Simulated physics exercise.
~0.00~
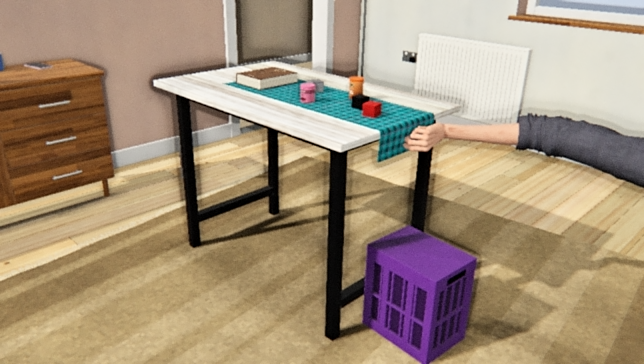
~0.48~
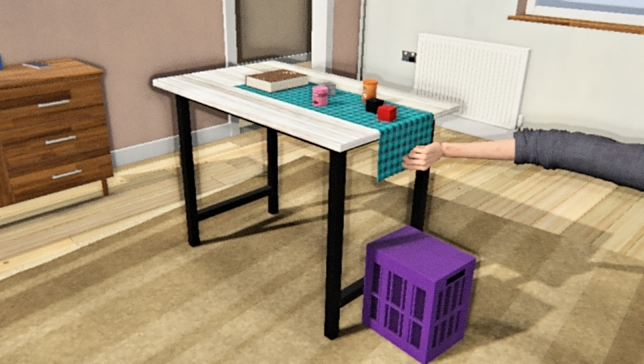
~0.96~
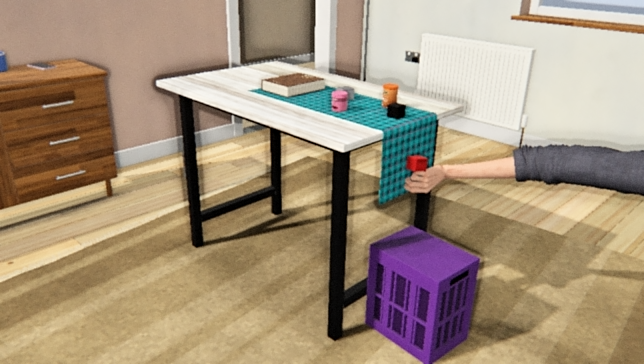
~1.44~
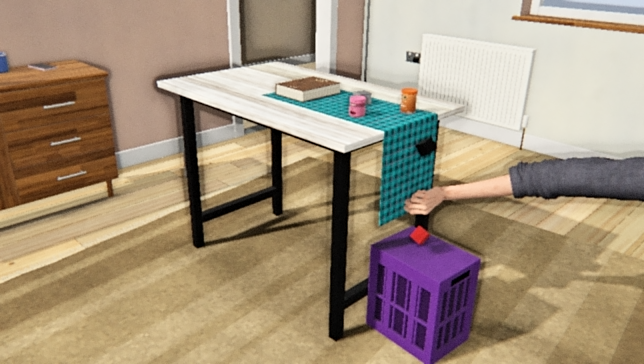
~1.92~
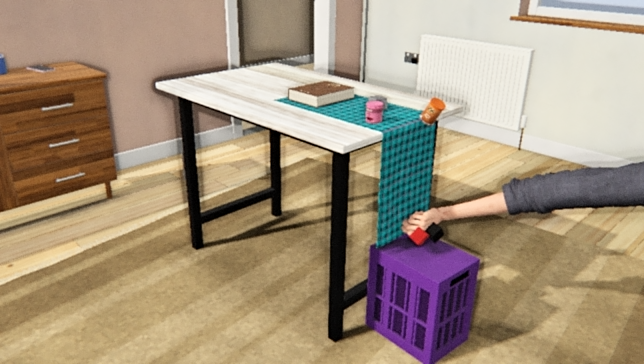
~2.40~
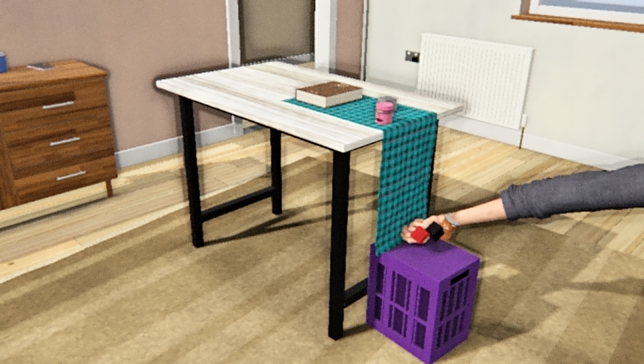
Beside a radiator, a hand pulling a turquoise runner down off a table, red block, black block and orange can dropping onto a purple crate.
